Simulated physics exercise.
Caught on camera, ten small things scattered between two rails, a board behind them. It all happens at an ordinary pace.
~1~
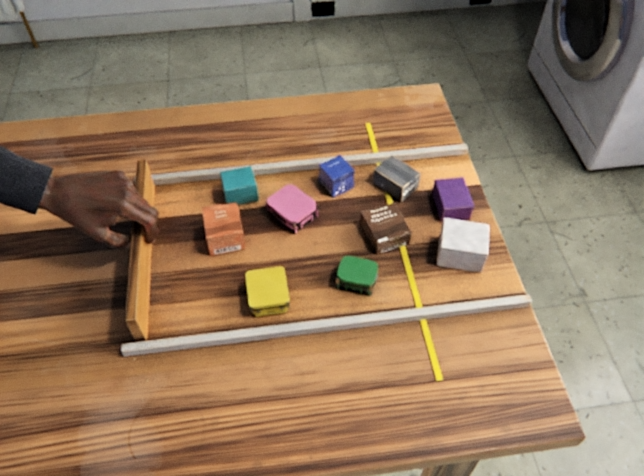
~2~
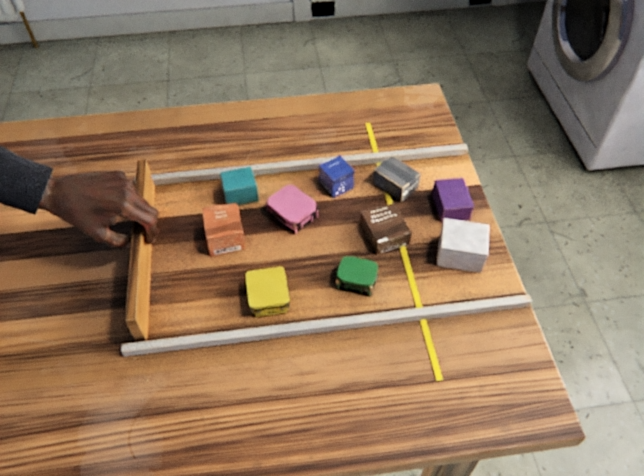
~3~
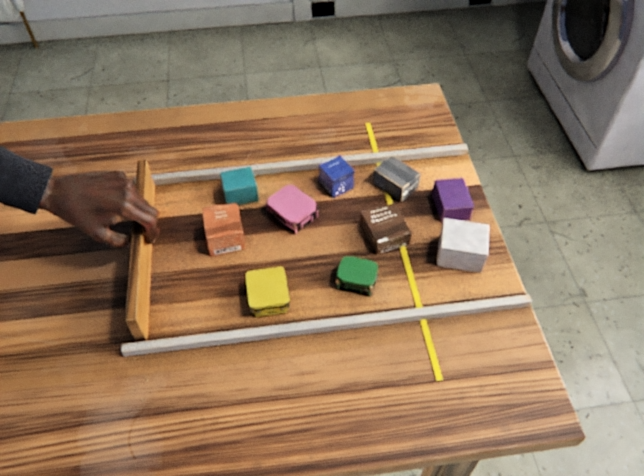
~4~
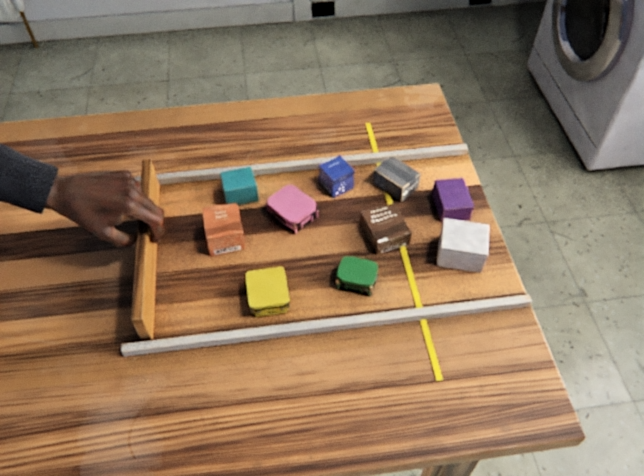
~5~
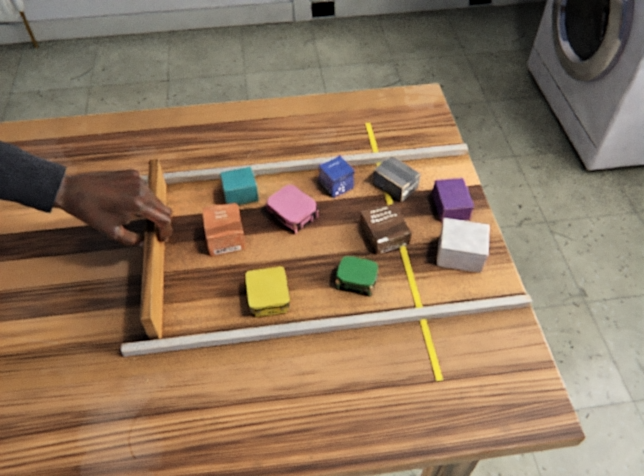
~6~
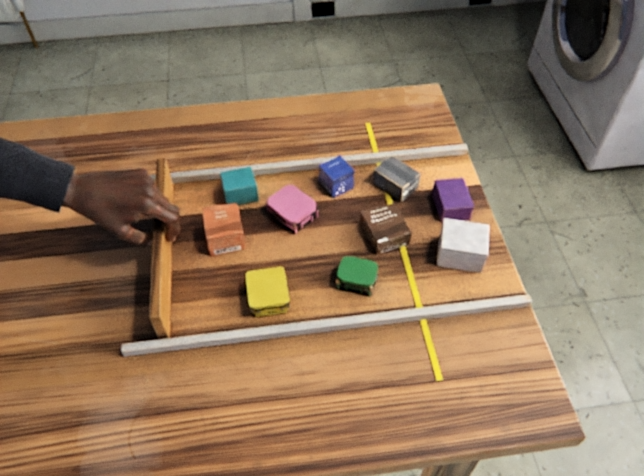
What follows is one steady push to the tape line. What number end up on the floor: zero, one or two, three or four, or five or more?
Here the number that fall off is zero.
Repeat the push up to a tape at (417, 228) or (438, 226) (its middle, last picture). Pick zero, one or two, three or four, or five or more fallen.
One after another: Just one or two; three to four.
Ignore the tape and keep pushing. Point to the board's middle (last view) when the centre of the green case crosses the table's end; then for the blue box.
About (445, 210), and (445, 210) for the other.
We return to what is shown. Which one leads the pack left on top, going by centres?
It is the purple block.
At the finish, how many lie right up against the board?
3 of them.
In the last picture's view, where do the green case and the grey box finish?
The green case stops around (463, 260); the grey box around (460, 177).
A little later, none off yet; purple block at rest near (452, 200); white block at rest near (463, 245); grey box at rest near (396, 179).
When it is over, the number that fall off is zero.
